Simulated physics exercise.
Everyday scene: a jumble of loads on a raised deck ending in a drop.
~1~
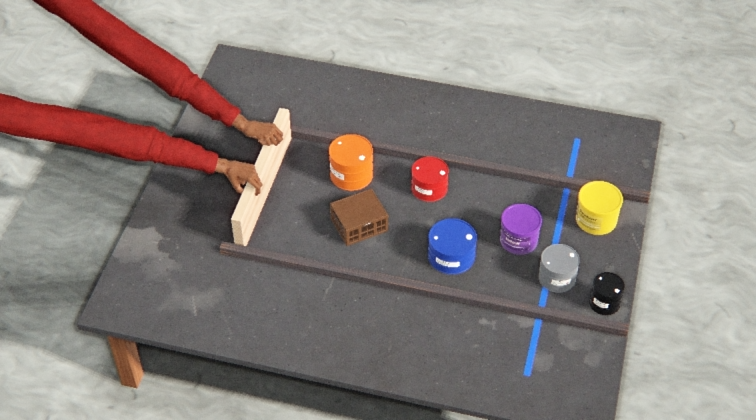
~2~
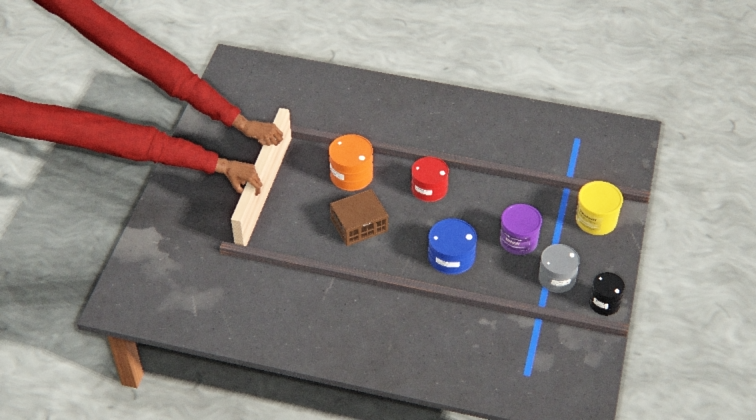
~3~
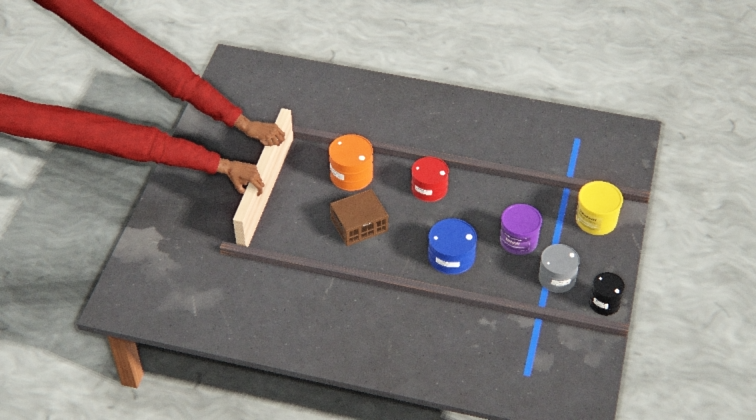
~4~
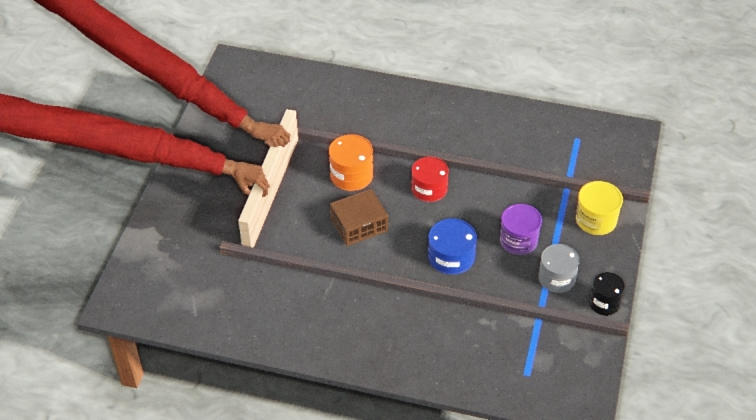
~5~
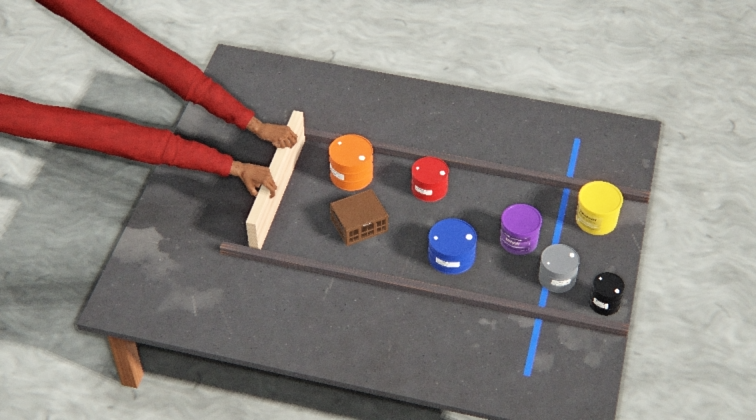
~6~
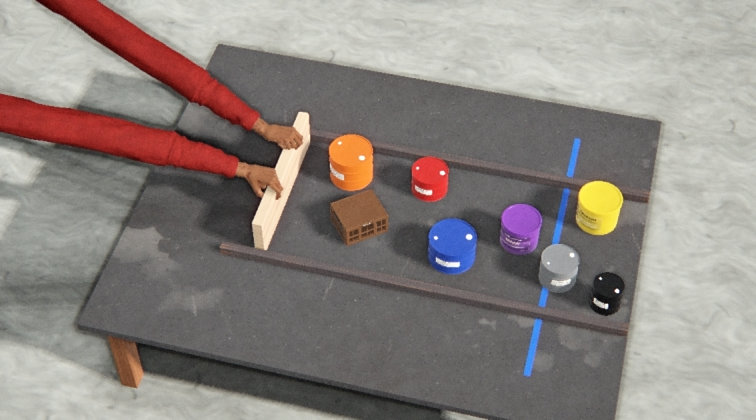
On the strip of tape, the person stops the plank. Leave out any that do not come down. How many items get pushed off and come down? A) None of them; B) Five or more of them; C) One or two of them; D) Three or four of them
The answer is C.
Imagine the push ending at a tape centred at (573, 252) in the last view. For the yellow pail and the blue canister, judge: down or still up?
Outcome - yellow pail: It does not stay; blue canister: It stays where it is.
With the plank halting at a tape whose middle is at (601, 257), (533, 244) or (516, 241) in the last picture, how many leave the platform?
Try 1: 5; try 2: 0; try 3: 0.
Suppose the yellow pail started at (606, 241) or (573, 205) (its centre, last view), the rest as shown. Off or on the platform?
In that order: Ends up off, then ends up off.
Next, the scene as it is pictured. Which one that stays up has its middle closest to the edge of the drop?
That would be the black canister.
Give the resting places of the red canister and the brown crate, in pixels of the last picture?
Taking them in turn, first comes (626, 205), then (575, 242).
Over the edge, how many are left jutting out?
The answer comes to 1.
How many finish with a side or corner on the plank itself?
All in all, 3.
Soon after, none off yet; black canister at rest near (607, 294); yellow pail at rest near (599, 208); grey canister at rest near (559, 268).
In the end, the number that fall off is one or two; gone, yellow pail.
